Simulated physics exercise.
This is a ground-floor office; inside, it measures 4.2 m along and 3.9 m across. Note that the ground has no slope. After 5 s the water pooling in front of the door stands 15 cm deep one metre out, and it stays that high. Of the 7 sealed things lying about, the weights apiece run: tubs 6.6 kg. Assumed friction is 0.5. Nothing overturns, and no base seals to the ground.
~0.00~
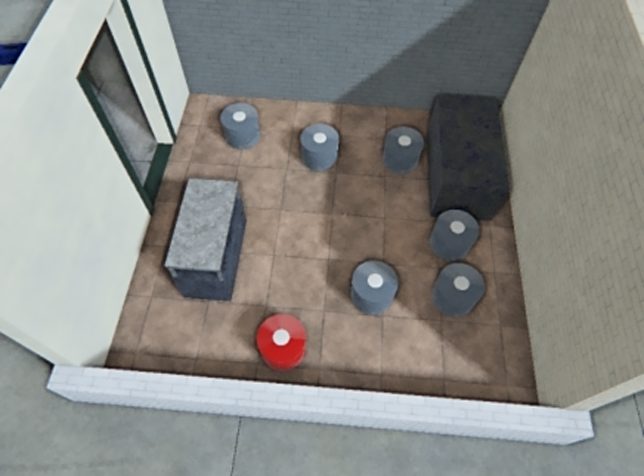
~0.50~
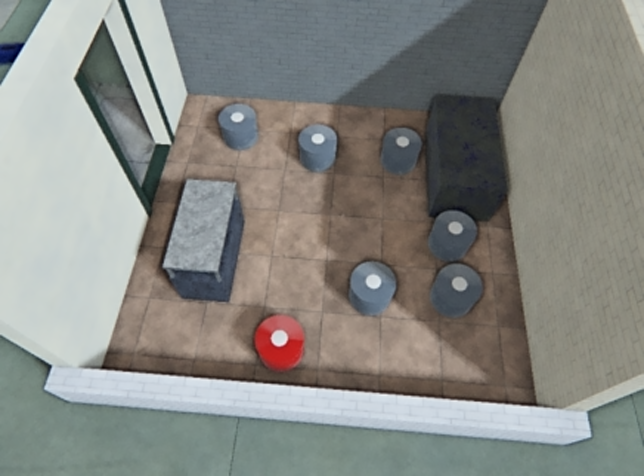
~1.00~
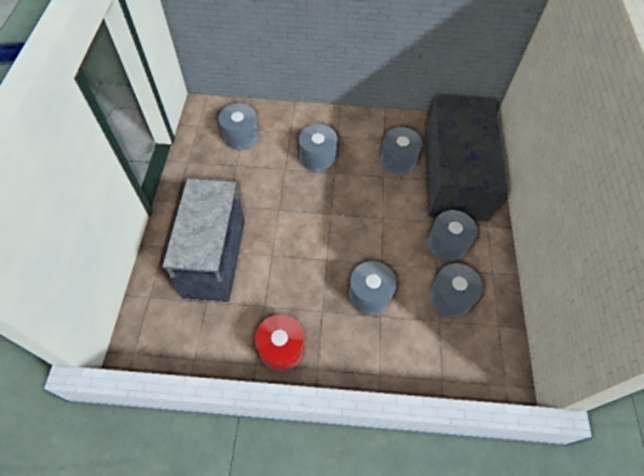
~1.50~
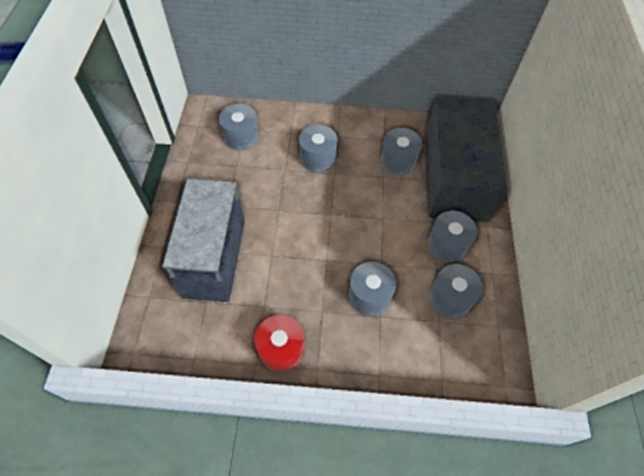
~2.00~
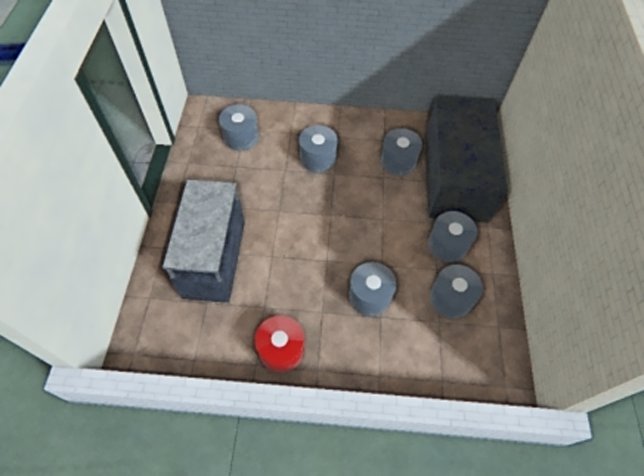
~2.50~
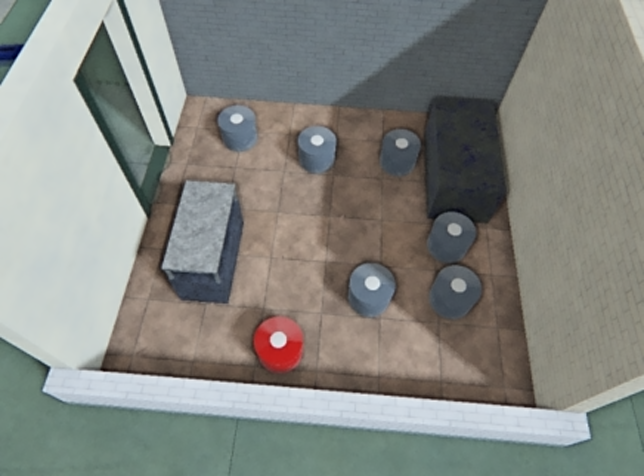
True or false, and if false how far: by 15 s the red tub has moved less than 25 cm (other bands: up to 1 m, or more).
False, up to 1 m.
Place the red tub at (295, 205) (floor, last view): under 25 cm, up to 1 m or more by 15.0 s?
Here it heads a good way off.
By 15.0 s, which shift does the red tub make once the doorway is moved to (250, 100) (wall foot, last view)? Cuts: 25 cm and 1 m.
Well, the red tub really gets moving far.
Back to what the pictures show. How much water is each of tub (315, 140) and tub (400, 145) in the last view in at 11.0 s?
Some 8 cm at the first, some 6 cm at the second.
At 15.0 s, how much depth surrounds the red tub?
6 cm or so.
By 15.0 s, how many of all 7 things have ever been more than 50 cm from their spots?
Result: 7.
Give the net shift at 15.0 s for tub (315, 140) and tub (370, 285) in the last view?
First 100 cm, then 60 cm.
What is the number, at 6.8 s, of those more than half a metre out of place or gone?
At that moment it comes to 0.
After 3.5 s the red tub is near (279, 340), 0.0 m from its start, aground; 0 afloat.
After 6.8 s the red tub is near (279, 340), 0.0 m from its start, aground; 0 afloat.
After 11.0 s the red tub is near (279, 340), 0.0 m from its start, aground; 4 afloat.
After 15.0 s the red tub is near (242, 300), 0.5 m from its start, afloat; 7 afloat.
